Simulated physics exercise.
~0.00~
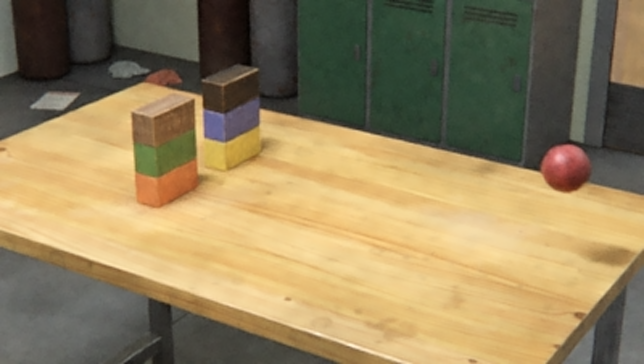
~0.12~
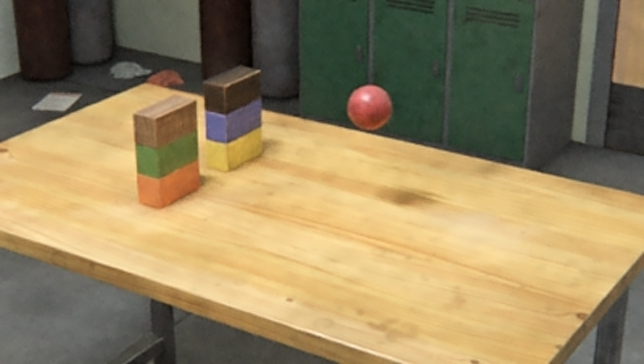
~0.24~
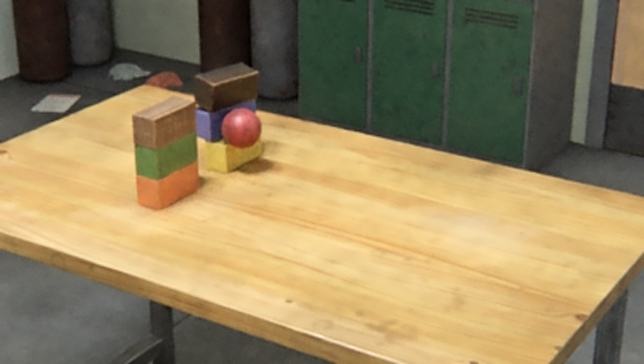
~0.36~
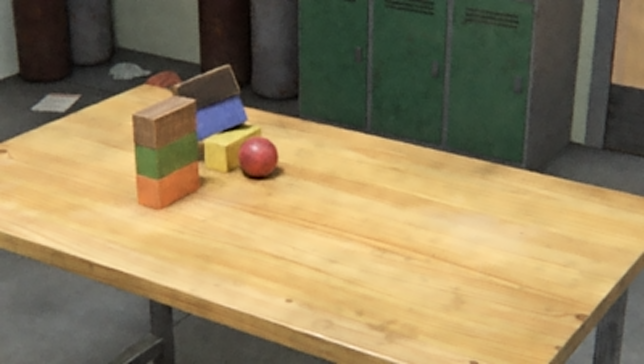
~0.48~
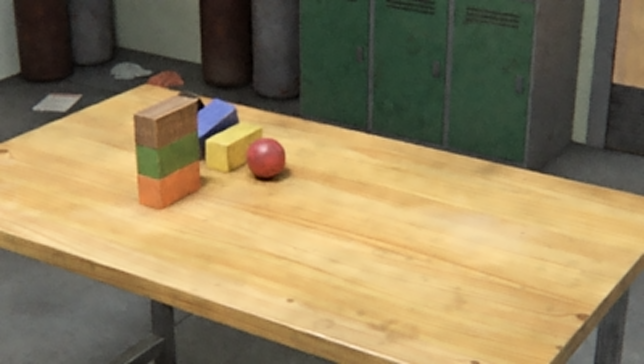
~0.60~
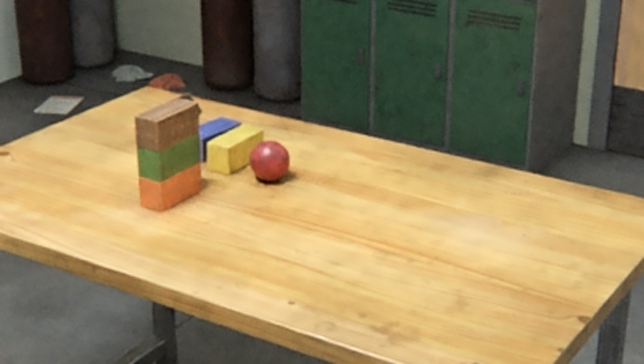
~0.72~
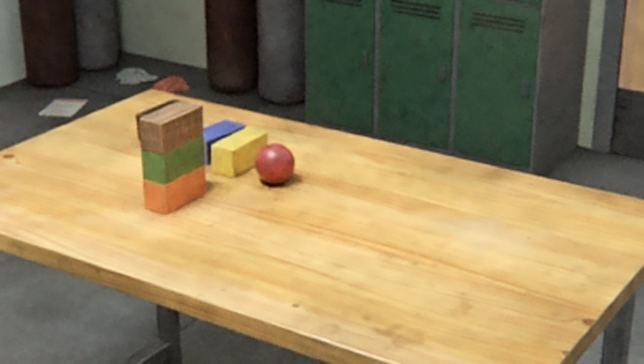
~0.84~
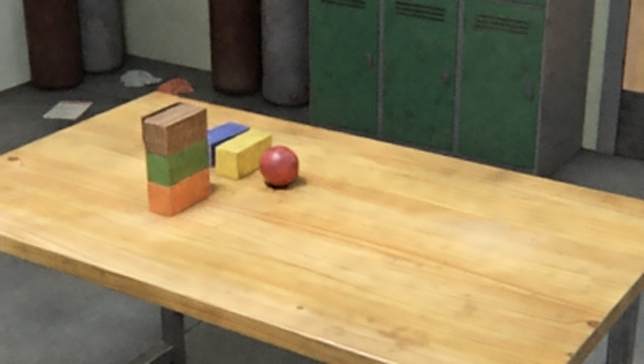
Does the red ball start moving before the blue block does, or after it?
The red ball starts moving first, travelling left toward the stack. The blue block only starts to move later, once the ball has reached the stack.
